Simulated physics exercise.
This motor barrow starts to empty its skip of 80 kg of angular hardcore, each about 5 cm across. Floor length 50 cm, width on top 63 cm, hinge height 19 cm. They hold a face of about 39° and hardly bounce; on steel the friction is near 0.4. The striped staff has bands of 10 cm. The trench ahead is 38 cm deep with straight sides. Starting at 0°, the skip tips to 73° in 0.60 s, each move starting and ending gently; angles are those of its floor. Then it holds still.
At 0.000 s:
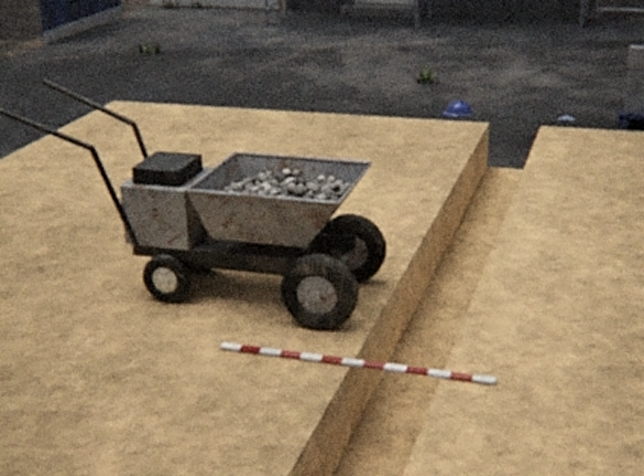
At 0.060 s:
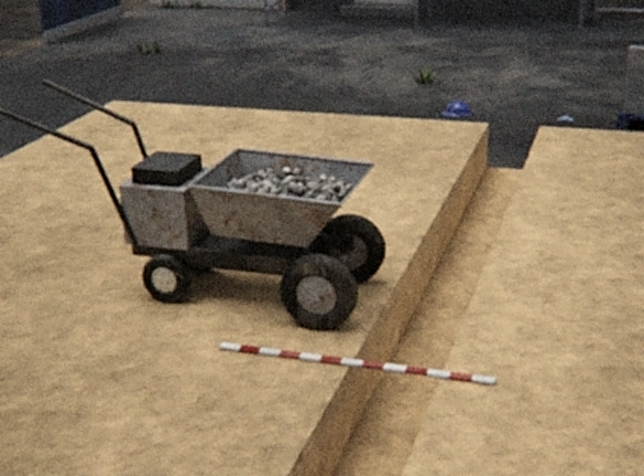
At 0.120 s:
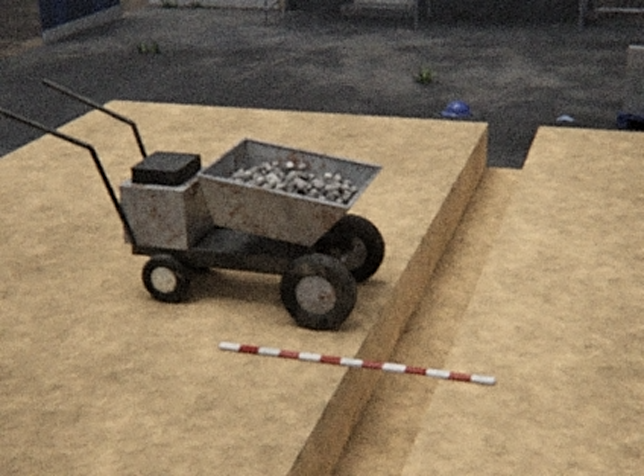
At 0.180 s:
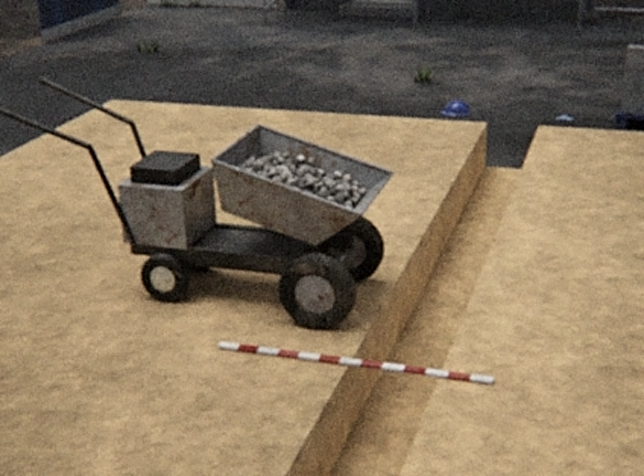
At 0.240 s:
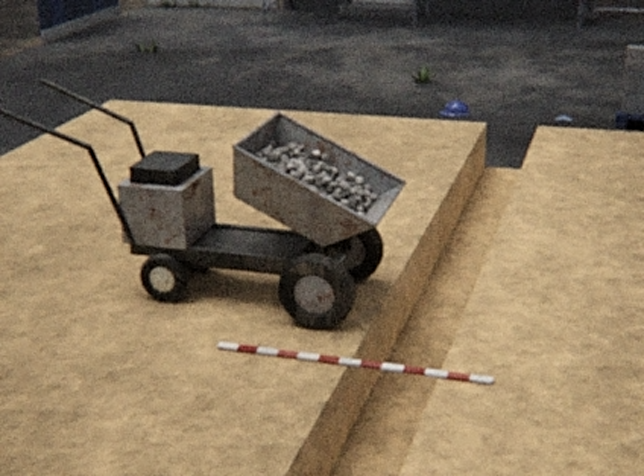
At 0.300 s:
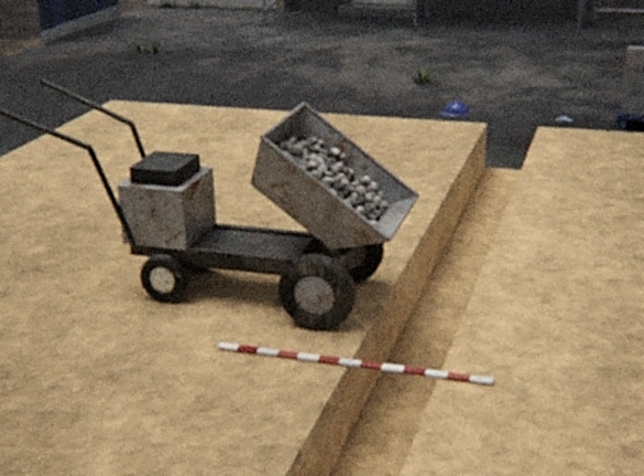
A small motor barrow stood on sandy ground beside a straight trench, behind a red and white striped staff, while its metal skip of grey stones gradually tilted up steeply towards the right.
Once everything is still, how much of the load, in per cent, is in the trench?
Roughly 44 per cent ends in the trench.
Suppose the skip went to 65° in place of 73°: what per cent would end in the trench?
It would be near 25 per cent.
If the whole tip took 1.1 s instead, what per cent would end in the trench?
It would be near 60 per cent.
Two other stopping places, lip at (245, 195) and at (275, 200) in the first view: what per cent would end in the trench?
Near 65 per cent from the first place, 100 from the second.
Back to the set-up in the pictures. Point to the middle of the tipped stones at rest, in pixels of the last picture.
Around (475, 316).
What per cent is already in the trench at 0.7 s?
About 10 per cent by then.
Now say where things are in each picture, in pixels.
In the first picture, the skip is at 0°, its lip at (337, 204); the top of the load is at (302, 183).
The second picture shows lip at (340, 205), floor tilted 2°, highest stones at (281, 180); the stones move at 0.4 m/s on average.
The third picture shows lip at (349, 208), floor tilted 8°, highest stones at (256, 172); the stones move at 0.9 m/s on average.
In the fourth picture, the skip is at 16°, its lip at (362, 215); the top of the load is at (262, 162); the stones move at 1.2 m/s on average.
In the fifth picture, the skip is at 26°, its lip at (376, 226); the top of the load is at (273, 151); the stones move at 1.4 m/s on average.
The sixth picture shows lip at (390, 240), floor tilted 36°, highest stones at (293, 143); the stones move at 1.5 m/s on average.
After 0.4 s the floor is at 62°; 100 % in the skip; the foremost stones are at (401, 243).
After 0.7 s the floor is at 73°; 81 % in the skip, 11 % in the trench, 8 % past the trench; the foremost stones are at (478, 304).
After 1.0 s the floor is at 73°; 23 % in the skip, 22 % in the trench, 56 % past the trench; the foremost stones are at (621, 337).
After 3.0 s the floor is at 73°; 1 % in the skip, 44 % in the trench, 55 % past the trench; the foremost stones are past the picture's edge.
